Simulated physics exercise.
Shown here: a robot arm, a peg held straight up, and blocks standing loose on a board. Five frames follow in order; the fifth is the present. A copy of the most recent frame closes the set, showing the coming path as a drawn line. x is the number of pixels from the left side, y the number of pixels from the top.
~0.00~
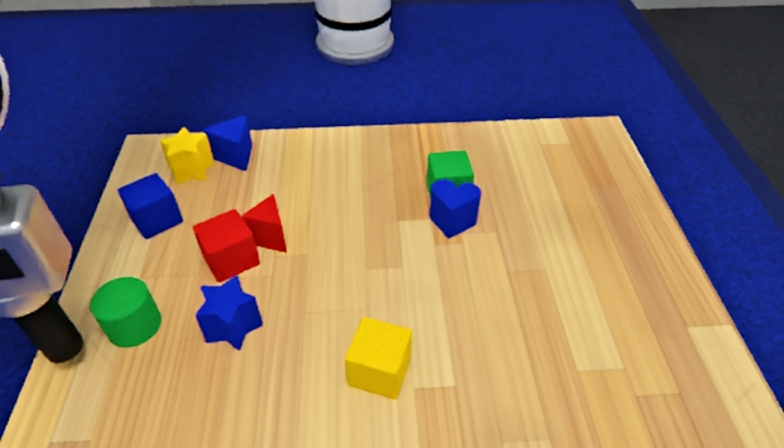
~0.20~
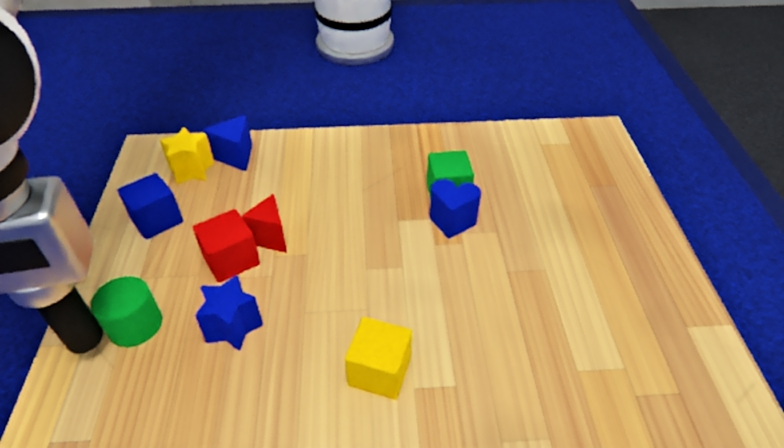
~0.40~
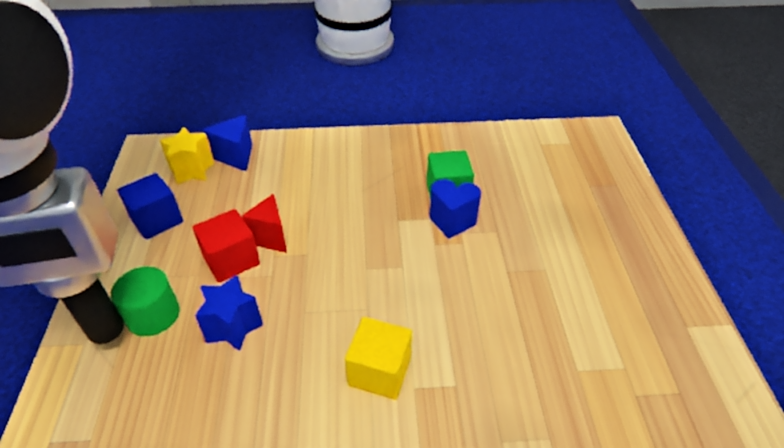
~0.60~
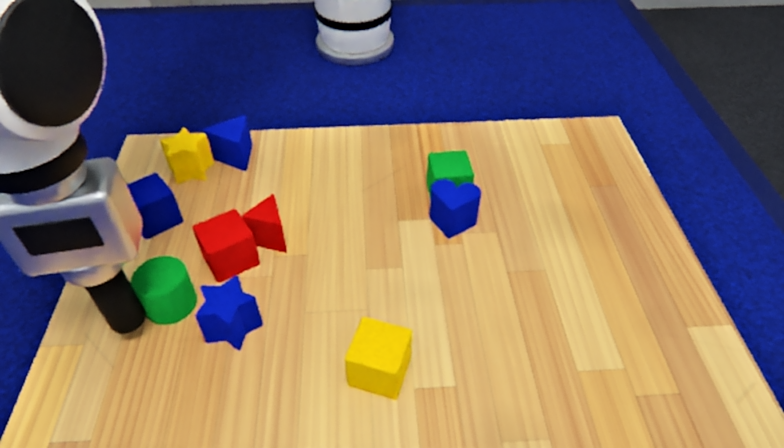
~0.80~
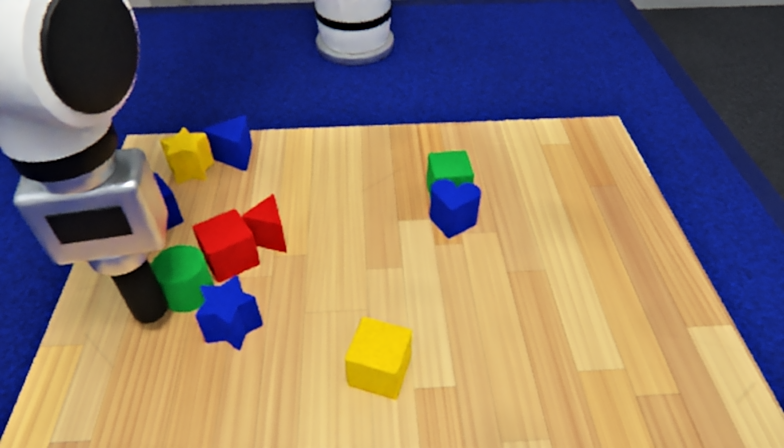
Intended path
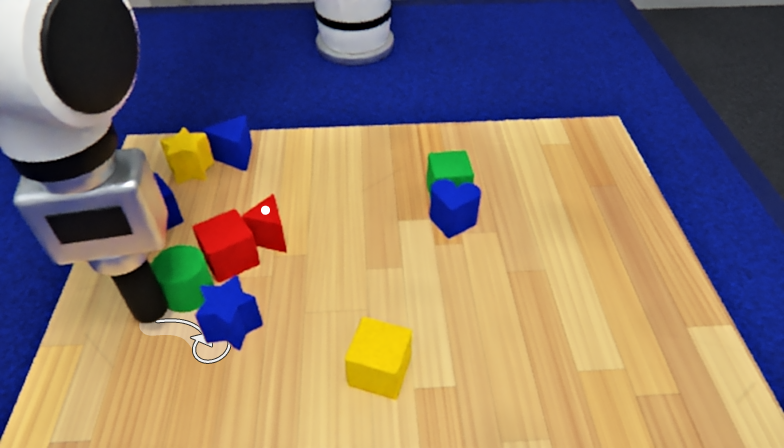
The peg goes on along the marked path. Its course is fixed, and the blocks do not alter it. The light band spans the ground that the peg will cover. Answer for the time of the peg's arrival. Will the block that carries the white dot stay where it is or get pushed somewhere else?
By the end it is where it was.
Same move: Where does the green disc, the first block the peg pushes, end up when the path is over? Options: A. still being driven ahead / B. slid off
B.
The line goes from (157, 321) through (181, 321) and (200, 330) to (212, 346); the dot is on the red triangular block.
Halfway along, peg (187, 314); green disc (191, 259); red square (228, 227), turned 10° anticlockwise.
At the end, peg (208, 336); green disc (191, 259); red square (228, 227), turned 10° anticlockwise; blue star block (238, 304), turned 25° anticlockwise; red triangular block unmoved.
